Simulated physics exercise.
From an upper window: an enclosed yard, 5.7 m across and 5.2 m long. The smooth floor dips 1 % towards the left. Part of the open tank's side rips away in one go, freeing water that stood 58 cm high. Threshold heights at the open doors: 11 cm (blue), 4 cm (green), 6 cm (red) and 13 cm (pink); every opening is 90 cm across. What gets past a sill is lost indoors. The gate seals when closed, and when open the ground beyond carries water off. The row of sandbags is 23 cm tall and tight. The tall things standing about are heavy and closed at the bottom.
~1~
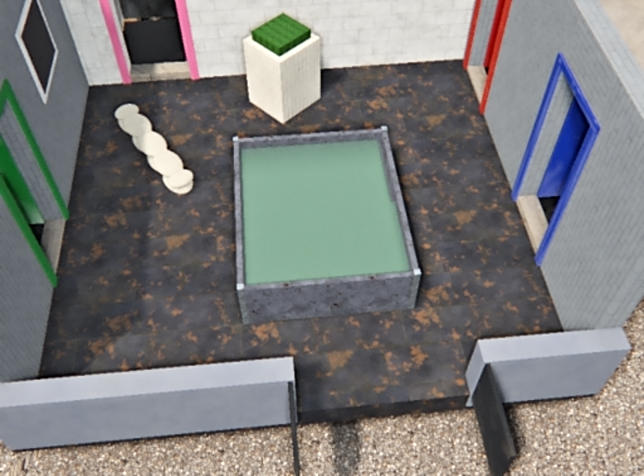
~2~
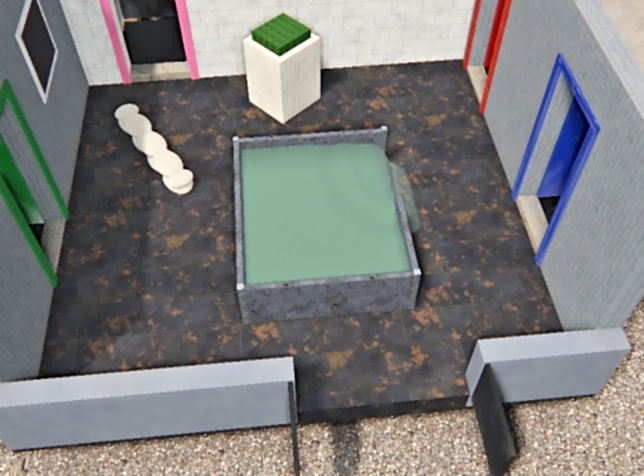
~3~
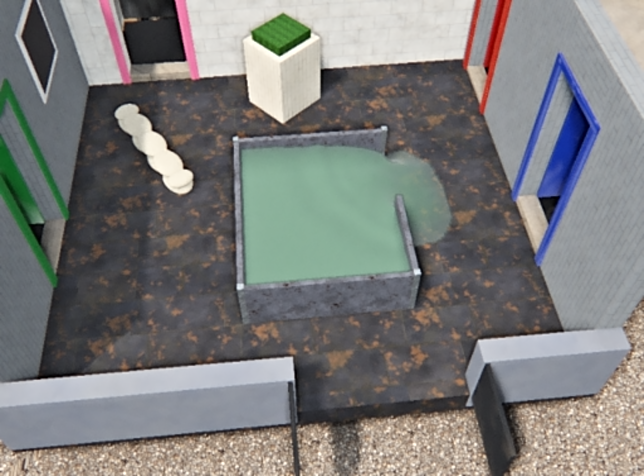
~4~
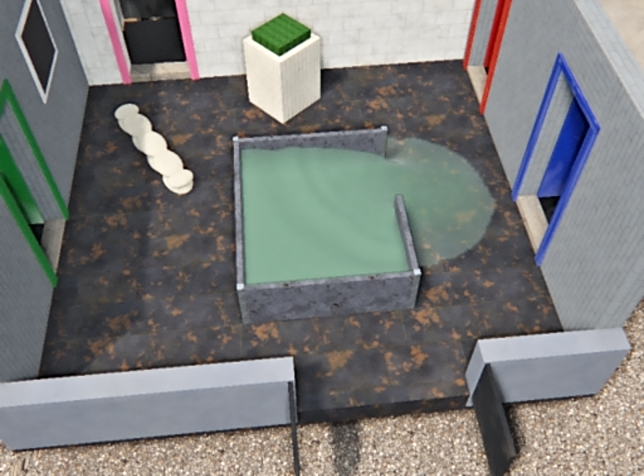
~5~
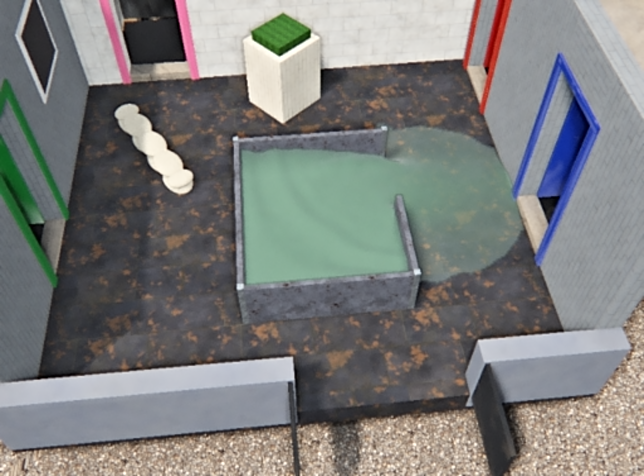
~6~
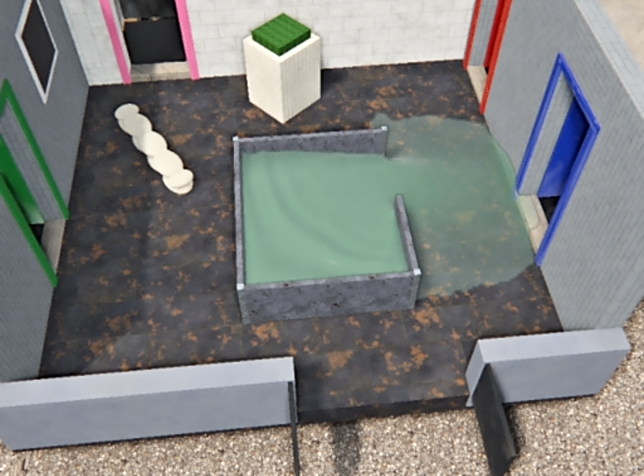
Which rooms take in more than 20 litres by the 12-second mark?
Within that time: At the blue door it passes the limit; at the green door it stays under the limit; at the red door it passes the limit; at the pink door it keeps below the limit.
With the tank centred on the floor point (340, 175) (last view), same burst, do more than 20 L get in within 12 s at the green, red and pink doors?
Then: Green not over, red above, pink below.
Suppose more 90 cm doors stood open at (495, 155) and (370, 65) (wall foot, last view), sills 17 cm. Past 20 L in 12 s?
In that order: Over, under.
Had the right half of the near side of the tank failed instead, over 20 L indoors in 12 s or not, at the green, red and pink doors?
Then: Green under, red below, pink below.
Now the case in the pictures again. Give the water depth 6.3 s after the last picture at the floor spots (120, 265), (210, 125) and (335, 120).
Roughly 1, 4 and 7 cm, in turn.
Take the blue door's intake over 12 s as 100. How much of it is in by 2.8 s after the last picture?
Some 85 per cent by then.
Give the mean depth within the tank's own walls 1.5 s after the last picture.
Roughly 34 cm on average.
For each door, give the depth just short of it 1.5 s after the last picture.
Depths in cm: Blue 24, green 0, red 12, pink 0.
Then, 0.7 s after the last picture water covers 20 % of the floor and is deepest (36 cm) near (499, 178); blue door 24 cm at the sill, 26 L in, green door not reached, red door 10 cm at the sill, 0 L in, pink door not reached.
Then, 1.5 s after the last picture water covers 25 % of the floor and is deepest (34 cm) near (457, 59); blue door 24 cm at the sill, 82 L in, green door not reached, red door 12 cm at the sill, 11 L in, pink door not reached.
Then, 2.8 s after the last picture water covers 45 % of the floor and is deepest (26 cm) near (294, 71); blue door 18 cm at the sill, 135 L in, green door not reached, red door 13 cm at the sill, 44 L in, pink door 2 cm at the sill, 0 L in.
Then, 6.3 s after the last picture water covers 80 % of the floor and is deepest (16 cm) near (308, 85); blue door 10 cm at the sill, 161 L in, green door 3 cm at the sill, 0 L in, red door 10 cm at the sill, 104 L in, pink door 2 cm at the sill, 0 L in.
Then, 11.3 s after the last picture water covers 95 % of the floor and is deepest (12 cm) near (80, 144); blue door 5 cm at the sill, 162 L in, green door 7 cm at the sill, 8 L in, red door 7 cm at the sill, 123 L in, pink door 8 cm at the sill, 0 L in.
